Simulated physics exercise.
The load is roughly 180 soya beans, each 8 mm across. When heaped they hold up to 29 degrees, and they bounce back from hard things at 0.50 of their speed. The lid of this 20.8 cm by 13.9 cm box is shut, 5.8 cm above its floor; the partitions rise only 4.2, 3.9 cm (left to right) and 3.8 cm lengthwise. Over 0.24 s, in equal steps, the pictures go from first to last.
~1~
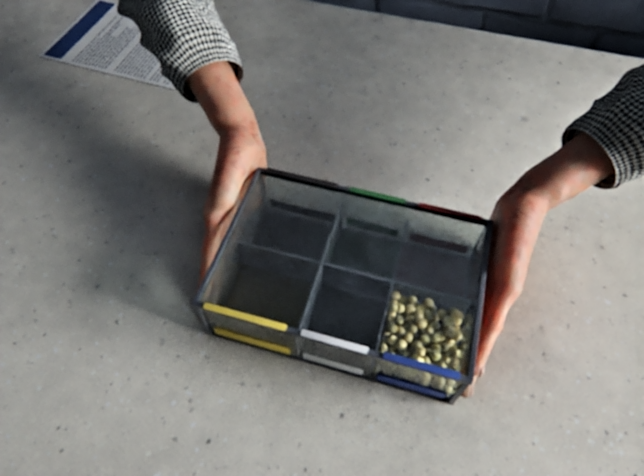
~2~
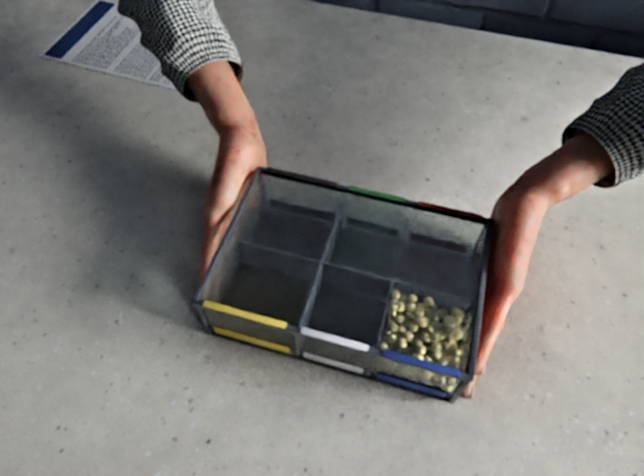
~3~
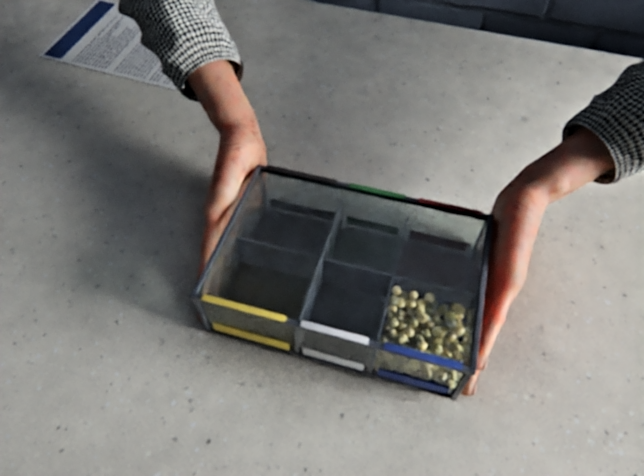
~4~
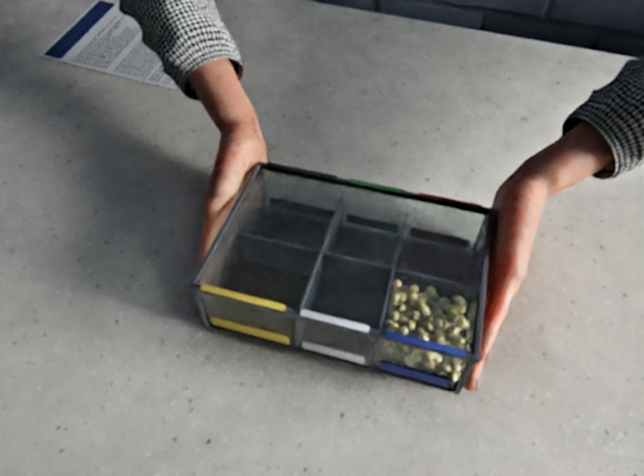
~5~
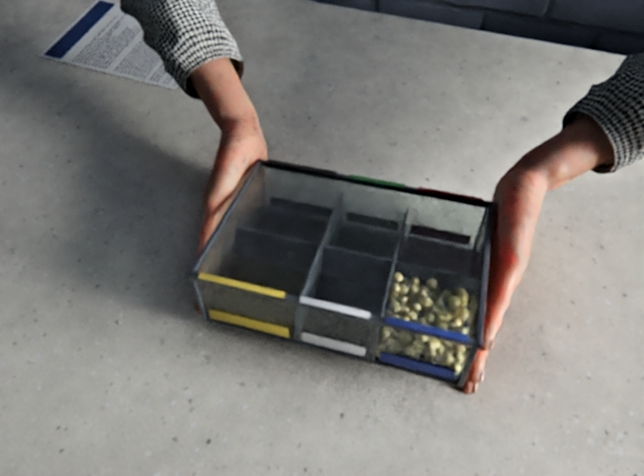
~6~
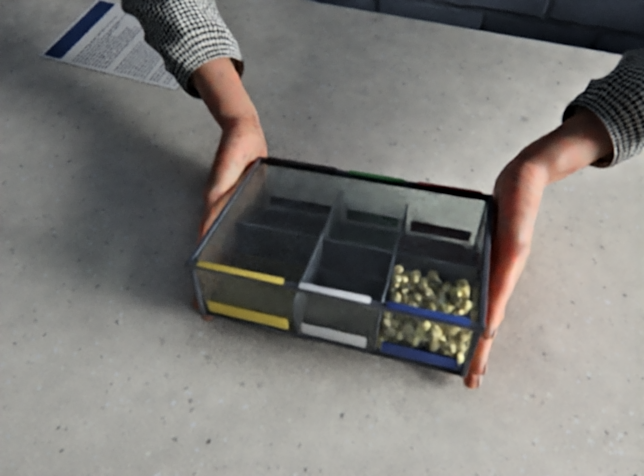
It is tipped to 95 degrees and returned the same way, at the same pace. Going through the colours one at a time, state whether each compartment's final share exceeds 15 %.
Red: Exceeds; blue: Exceeds; green: Exceeds; yellow: Does not exceed; white: Does not exceed; black: Does not exceed.
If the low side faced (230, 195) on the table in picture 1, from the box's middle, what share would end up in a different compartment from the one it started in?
Near 65 percent, give or take.
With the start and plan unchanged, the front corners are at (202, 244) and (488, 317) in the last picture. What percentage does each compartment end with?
Final shares: Red 55%, blue 35%, green 10%, yellow 0%, white 0%, black 0%.
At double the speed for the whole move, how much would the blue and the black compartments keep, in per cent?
The blue compartment would end with 30 per cent, the black one with 5 per cent.
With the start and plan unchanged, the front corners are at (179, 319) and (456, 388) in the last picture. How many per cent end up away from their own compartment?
Then roughly 25 per cent.
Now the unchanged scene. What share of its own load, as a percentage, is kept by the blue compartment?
Close to 30 in a hundred.
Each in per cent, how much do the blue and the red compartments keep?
In the blue compartment 30 percent, in the red 20 percent.
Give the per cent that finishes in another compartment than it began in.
Share changed: Approx. 70 %.
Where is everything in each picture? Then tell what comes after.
In the first picture, box tilt 0 degrees, front corners at (198, 303) and (467, 377); blue 100 %.
In the second picture, box tilt 1 degrees, front corners at (198, 301) and (468, 375).
In the third picture, box tilt 3 degrees, front corners at (197, 295) and (470, 368).
In the fourth picture, box tilt 6 degrees, front corners at (196, 285) and (473, 356), lowest corner left back.
In the fifth picture, box tilt 10 degrees, front corners at (194, 274) and (476, 341), lowest corner left back.
In the sixth picture, box tilt 14 degrees, front corners at (193, 263) and (478, 325), lowest corner left back; blue 100 %.
Then, 1.12 s after the last picture, tilt 95 degrees; red 10 %, blue 70 %, green 15 %.
Then, 1.87 s after the last picture, tilt 43 degrees; red 20 %, blue 30 %, green 40 %, black 10 %.
Then, 2.65 s after the last picture, tilt 0 degrees; red 20 %, blue 30 %, green 40 %, black 10 %.
In the end, red 20 %, blue 30 %, green 40 %, yellow 0 %, white 0 %, black 10 %.
